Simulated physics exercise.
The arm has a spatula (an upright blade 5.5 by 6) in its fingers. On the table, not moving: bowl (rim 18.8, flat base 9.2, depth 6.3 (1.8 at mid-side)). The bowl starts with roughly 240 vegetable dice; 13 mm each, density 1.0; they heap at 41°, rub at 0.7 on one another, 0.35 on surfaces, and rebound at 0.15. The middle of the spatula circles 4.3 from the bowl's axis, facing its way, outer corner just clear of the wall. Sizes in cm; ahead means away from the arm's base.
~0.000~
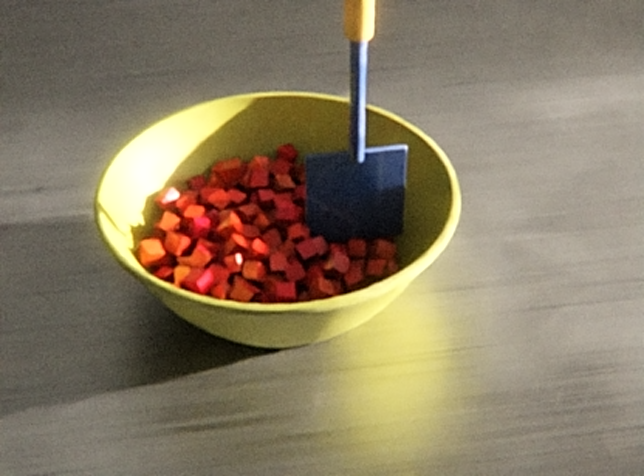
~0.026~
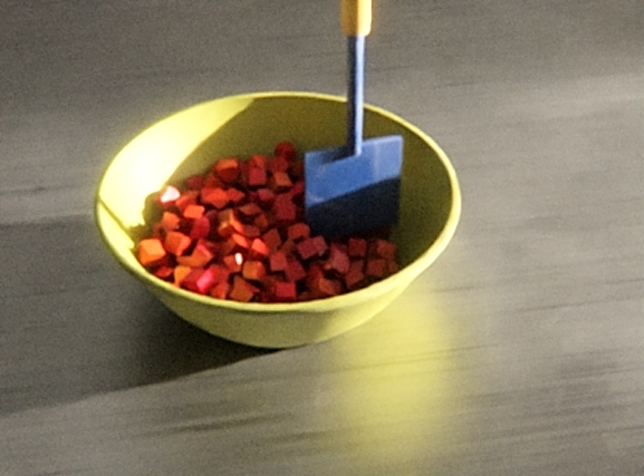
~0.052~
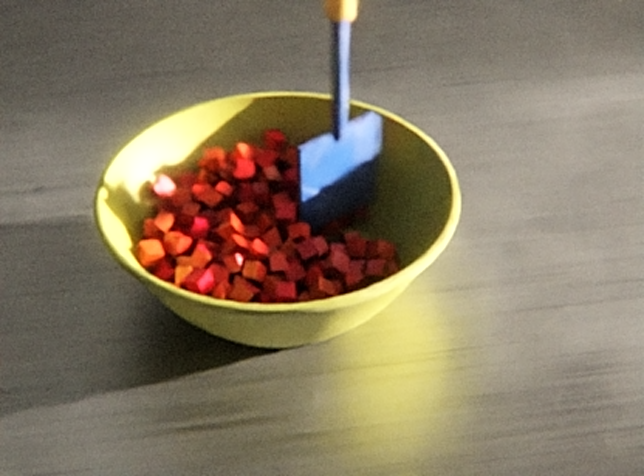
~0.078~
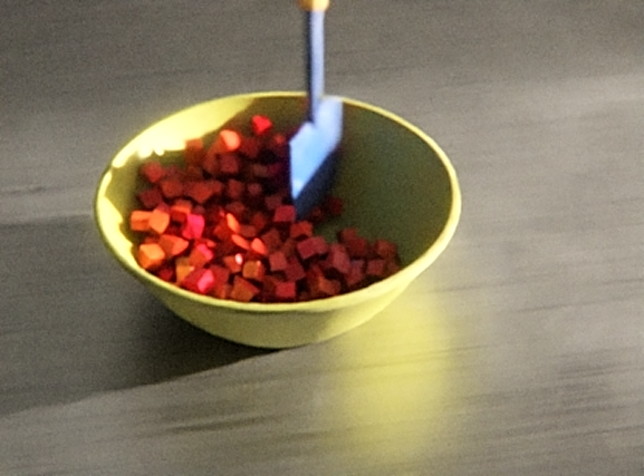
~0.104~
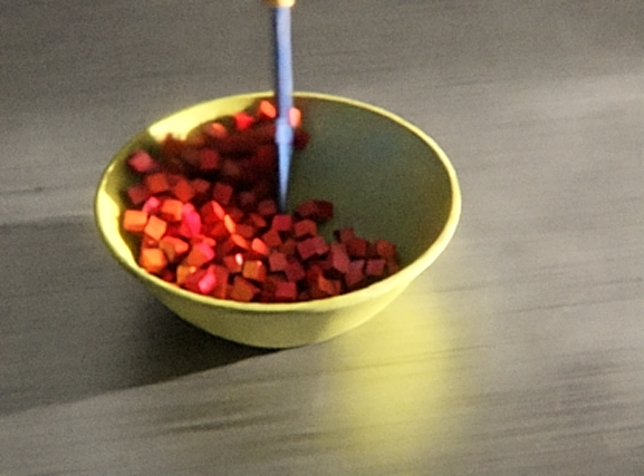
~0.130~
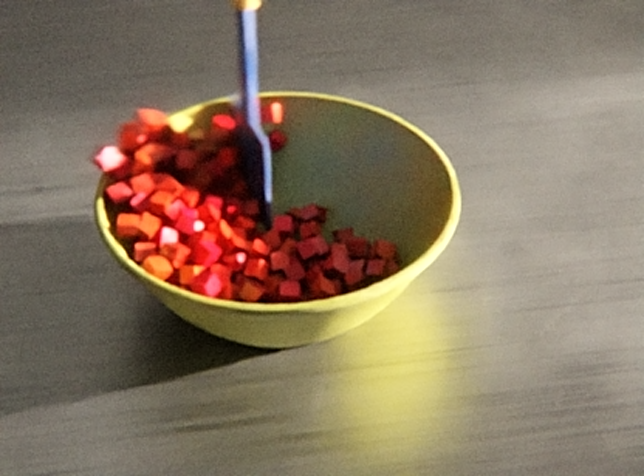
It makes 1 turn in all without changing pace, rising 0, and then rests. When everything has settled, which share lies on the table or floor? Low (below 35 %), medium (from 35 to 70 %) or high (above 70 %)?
On the table or floor the share is medium, from 35 to 70 %.
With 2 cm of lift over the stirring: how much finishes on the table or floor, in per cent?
Some 30 per cent.
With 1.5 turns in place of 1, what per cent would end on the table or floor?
In that case some 55 per cent.
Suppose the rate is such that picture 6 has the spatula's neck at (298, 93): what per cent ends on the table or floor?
Some 20 per cent.
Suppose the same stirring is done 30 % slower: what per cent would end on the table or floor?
Then about 30 per cent.
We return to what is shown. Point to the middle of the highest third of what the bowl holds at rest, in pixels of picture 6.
At about (272, 179).
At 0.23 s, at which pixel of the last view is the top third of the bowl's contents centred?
Around (237, 267).
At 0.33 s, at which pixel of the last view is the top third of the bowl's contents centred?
At about (396, 229).
By 0.23 s, 198° round, highest piece 10 above the table; 213 in the bowl, 30 in flight or on the tool.
By 0.33 s, 294° round, highest piece 10 above the table; 168 in the bowl, 27 on the table or floor, 48 in flight or on the tool.
By 0.58 s, 0° round, highest piece 5 above the table; 137 in the bowl, 104 on the table or floor, 2 in flight or on the tool.
By 1.28 s, 0° round, highest piece 5 above the table; 137 in the bowl, 106 on the table or floor.
Final count, 137 in the bowl, 106 on the table or floor. That is 44 % on the table or floor.
